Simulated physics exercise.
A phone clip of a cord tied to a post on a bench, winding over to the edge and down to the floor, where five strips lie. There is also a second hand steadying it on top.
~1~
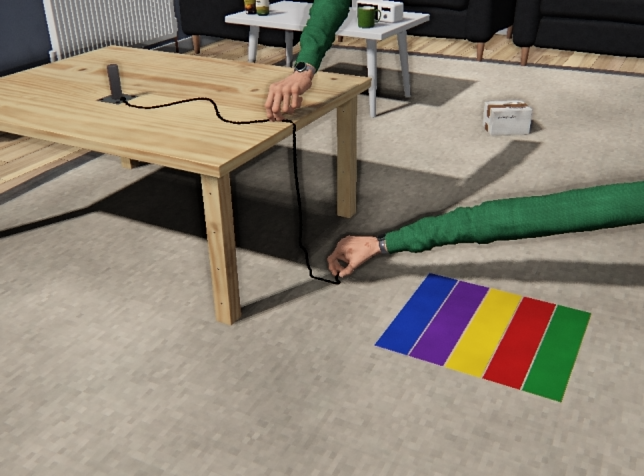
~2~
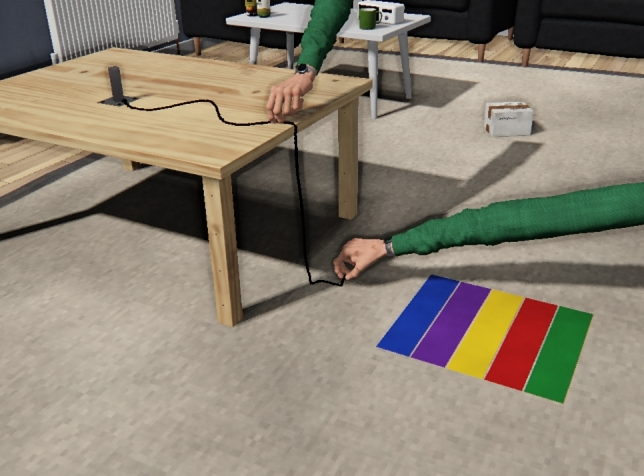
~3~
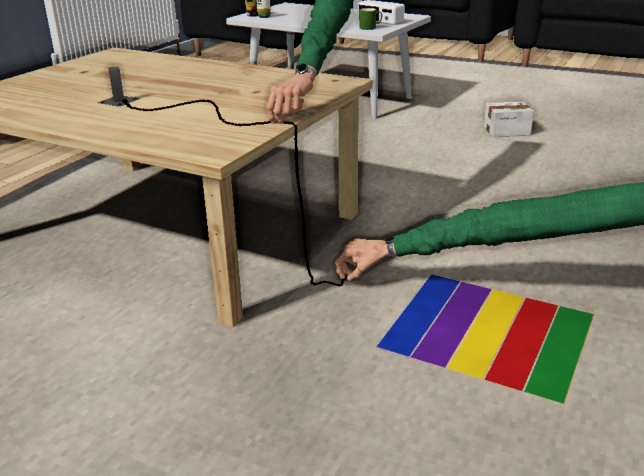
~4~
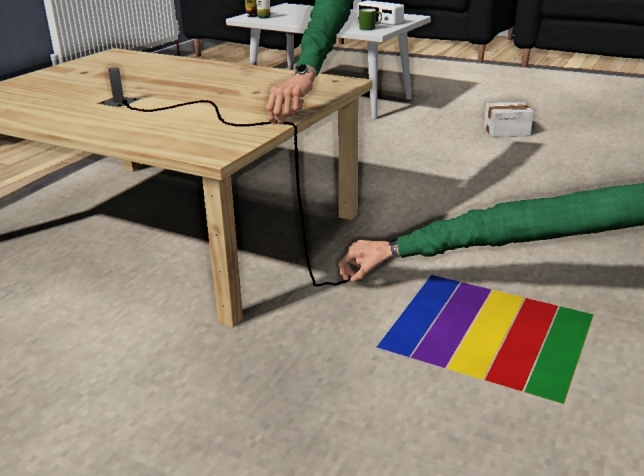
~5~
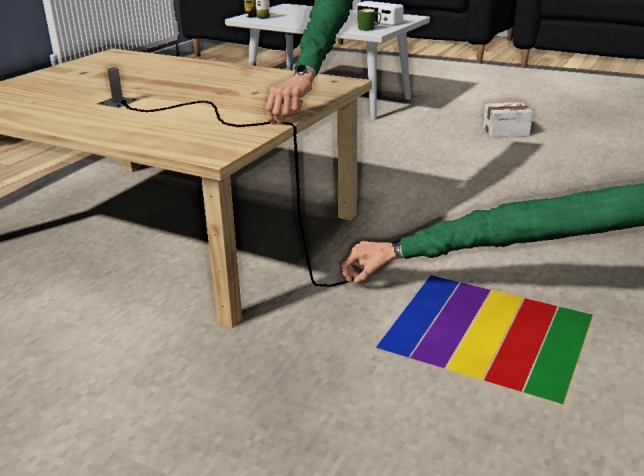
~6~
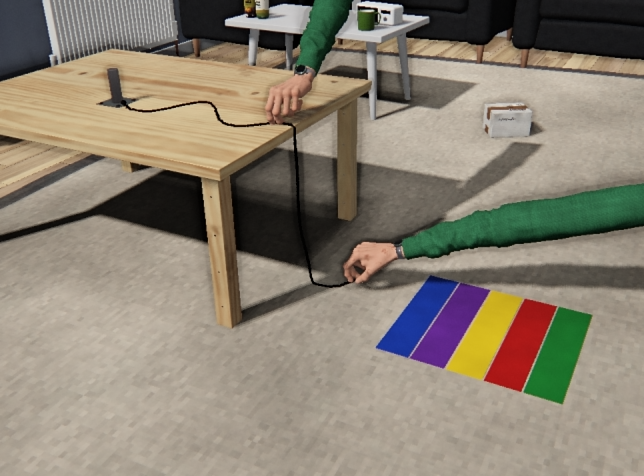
A hand held a black cord against the edge of a wooden table while another, low by the floor, drew its end slightly right, near five coloured strips on the carpet.
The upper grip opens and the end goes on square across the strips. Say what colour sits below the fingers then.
It is red.
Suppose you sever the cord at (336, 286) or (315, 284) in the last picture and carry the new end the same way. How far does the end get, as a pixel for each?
The places are (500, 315) and (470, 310).
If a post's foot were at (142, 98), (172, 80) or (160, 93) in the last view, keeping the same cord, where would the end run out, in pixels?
Try by try: (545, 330), (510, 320) and (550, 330).
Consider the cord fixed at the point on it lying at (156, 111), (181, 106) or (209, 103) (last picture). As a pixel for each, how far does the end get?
First try around (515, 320), second around (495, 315), third around (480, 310).
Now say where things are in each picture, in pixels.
The first frame shows end (338, 273); blue (401, 335); purple (435, 345); yellow (471, 356); red (509, 367); green (548, 378).
The second frame shows end (345, 276); cord through (136, 108) (202, 101) (223, 121) (291, 124) (301, 197) (307, 264).
The third frame shows end (346, 276).
The fourth frame shows end (350, 278); cord through (136, 109) (202, 102) (223, 122) (291, 125) (299, 197) (309, 265).
The fifth frame shows end (353, 279).
The sixth frame shows end (355, 280); cord through (135, 110) (201, 102) (222, 122) (290, 126) (298, 198) (309, 265).
Early on, end near (463, 308); over purple.
Midway, end near (504, 319); over yellow.
At the end of the slack, end near (530, 325); over red. It halts on the red strip.
